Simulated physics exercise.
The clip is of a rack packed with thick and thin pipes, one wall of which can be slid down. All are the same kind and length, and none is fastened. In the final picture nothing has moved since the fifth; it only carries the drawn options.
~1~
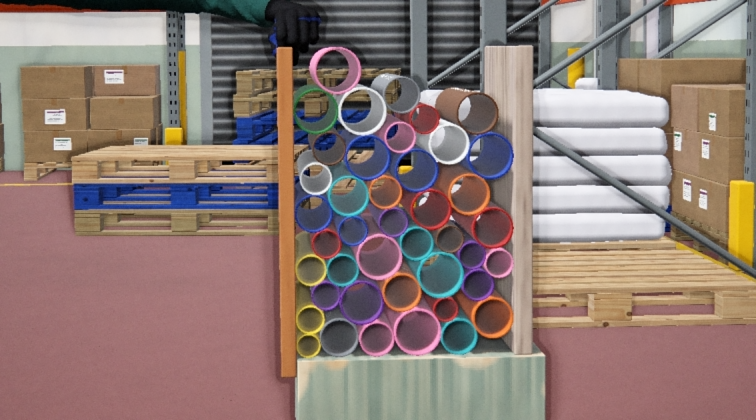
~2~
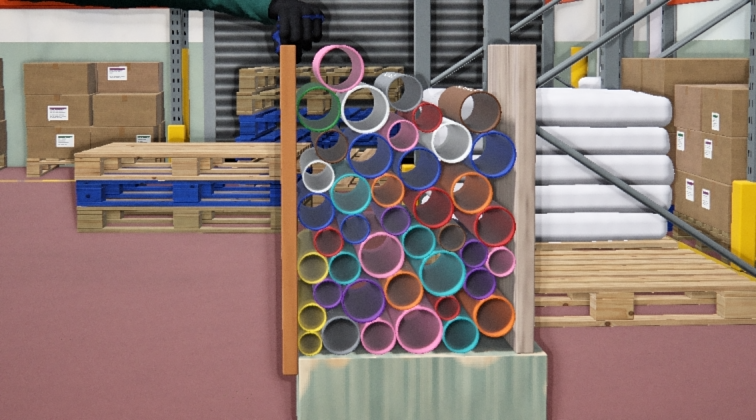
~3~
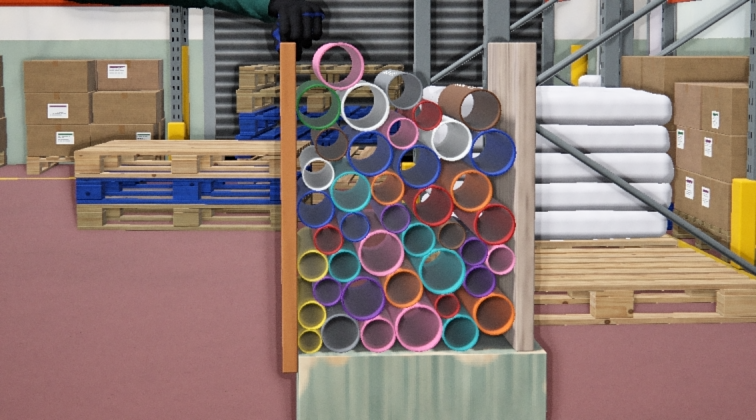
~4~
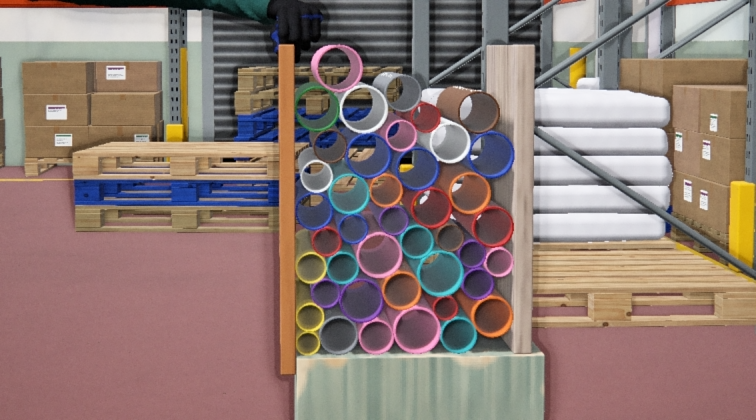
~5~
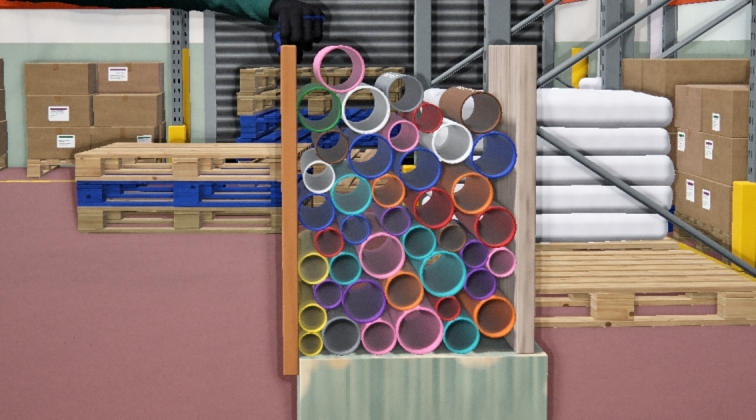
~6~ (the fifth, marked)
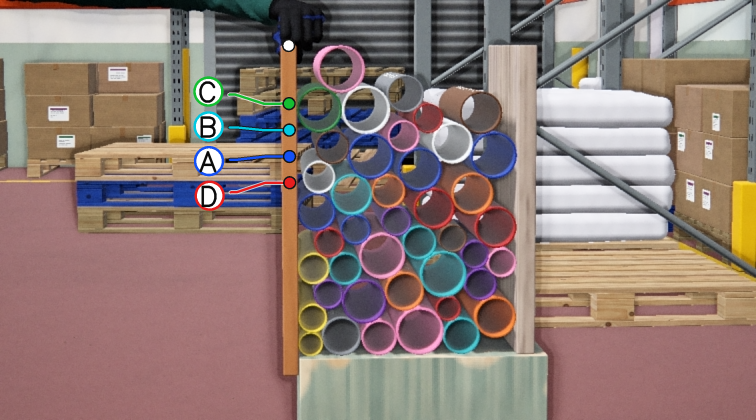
Nothing moves but the view itself, which shifts very slightly as it looks straight on at a rack of pipes in a warehouse with boxes, pallets and white sacks behind. Open pipe ends in pink, green, white, blue, orange, purple, turquoise, yellow and red fill the space between an orange-brown board at left and a pale post at right. A dark-gloved hand stays above the left board, and the pipes keep their places.
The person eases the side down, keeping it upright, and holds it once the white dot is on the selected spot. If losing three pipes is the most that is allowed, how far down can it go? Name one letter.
Down to D.
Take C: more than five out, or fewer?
Fewer than five.
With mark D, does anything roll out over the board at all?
Yes.
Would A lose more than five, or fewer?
At A, fewer than five.
On the marked copy, A at (289, 157); B at (289, 130); C at (289, 104); D at (290, 183); the white dot at (288, 46).
Taking D. A third of the way, top of the board (297, 105).
Two thirds of the way, top of the board (298, 174).
When it is over, top of the board (298, 182), two out over the board.
As for the rest, A two out over the board; B none out over the board; C none out over the board.
